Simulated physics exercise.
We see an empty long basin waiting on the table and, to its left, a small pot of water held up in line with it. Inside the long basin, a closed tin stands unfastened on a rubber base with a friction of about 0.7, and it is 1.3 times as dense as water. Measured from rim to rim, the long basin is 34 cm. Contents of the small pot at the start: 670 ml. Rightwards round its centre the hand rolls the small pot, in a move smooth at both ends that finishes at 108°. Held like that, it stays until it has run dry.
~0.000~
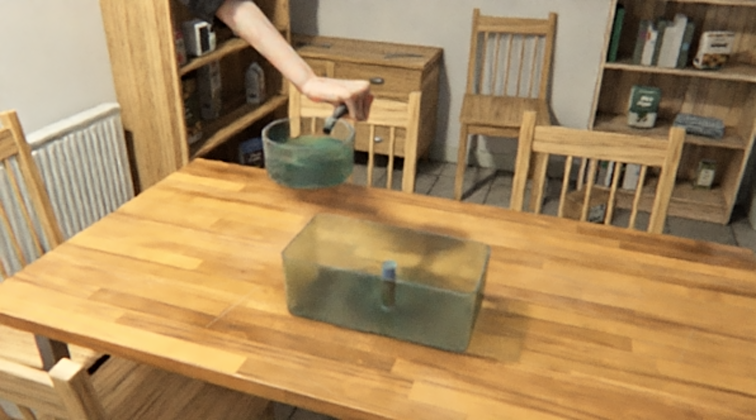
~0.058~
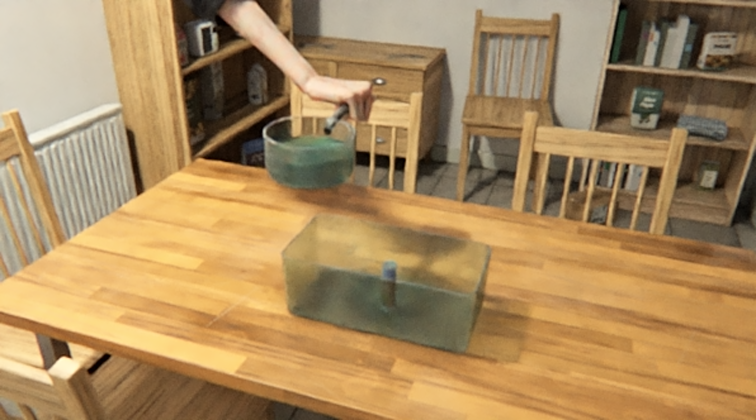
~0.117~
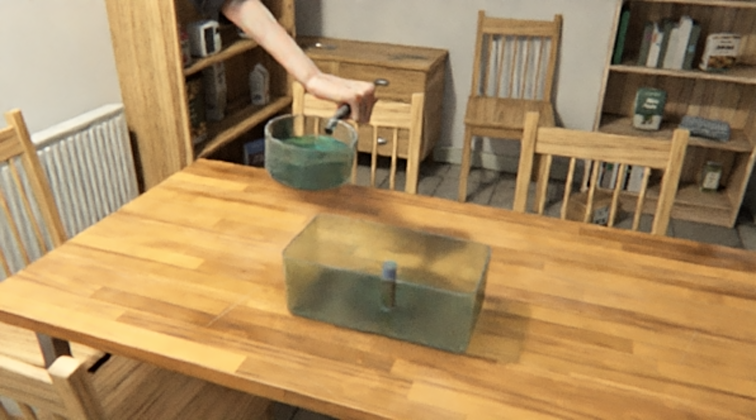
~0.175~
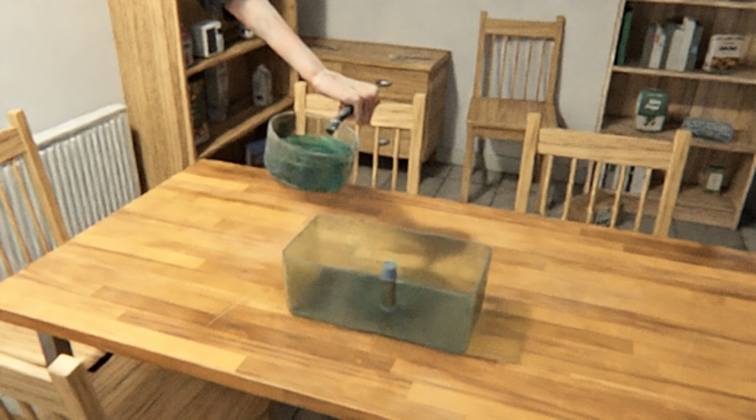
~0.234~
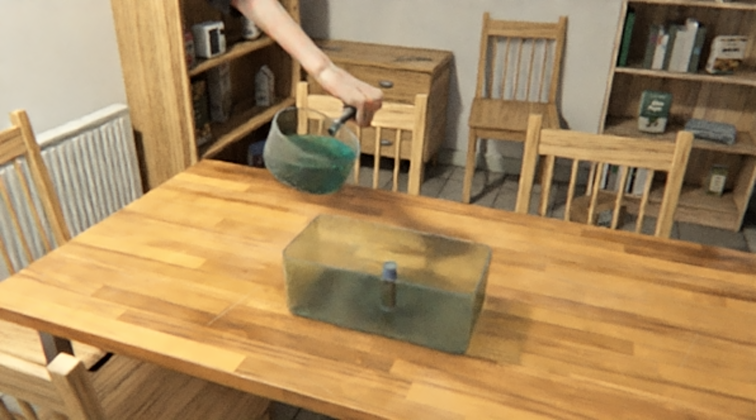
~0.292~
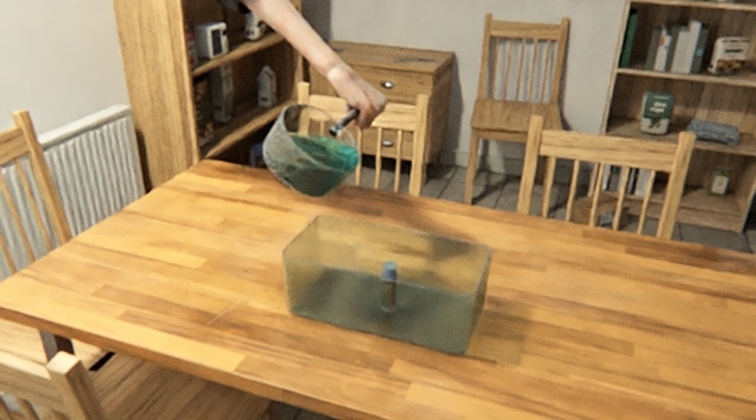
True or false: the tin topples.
True.
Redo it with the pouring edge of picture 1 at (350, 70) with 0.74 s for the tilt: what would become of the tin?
Then the tin comes down.
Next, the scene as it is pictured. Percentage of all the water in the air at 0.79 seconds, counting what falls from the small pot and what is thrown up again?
Airborne share: Near 10 %.
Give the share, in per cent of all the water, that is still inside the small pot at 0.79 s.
Remaining share: Approx. 6 %.
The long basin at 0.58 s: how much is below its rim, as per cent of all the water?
Around 26 percent.
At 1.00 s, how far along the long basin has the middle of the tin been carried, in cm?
Measured centre to centre, about 8 cm.
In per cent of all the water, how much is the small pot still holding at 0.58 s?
28 %.
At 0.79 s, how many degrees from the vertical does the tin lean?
I'd put it at close to 10 degrees off upright.
Then, 0.58 s in, the tilt is 95° and 27 per cent is still to pour; the tin stands where it began.
Then, 0.79 s in, the tilt is 108° and 6 per cent is still to pour; the tin leans 12°.
Then, 1.00 s in, the tilt is 108° and 0 per cent is still to pour; the tin lies on its side.
Then, 1.24 s in, the tilt is 108° and 0 per cent is still to pour; the tin lies on its side.
Finally, the tin lies on its side.
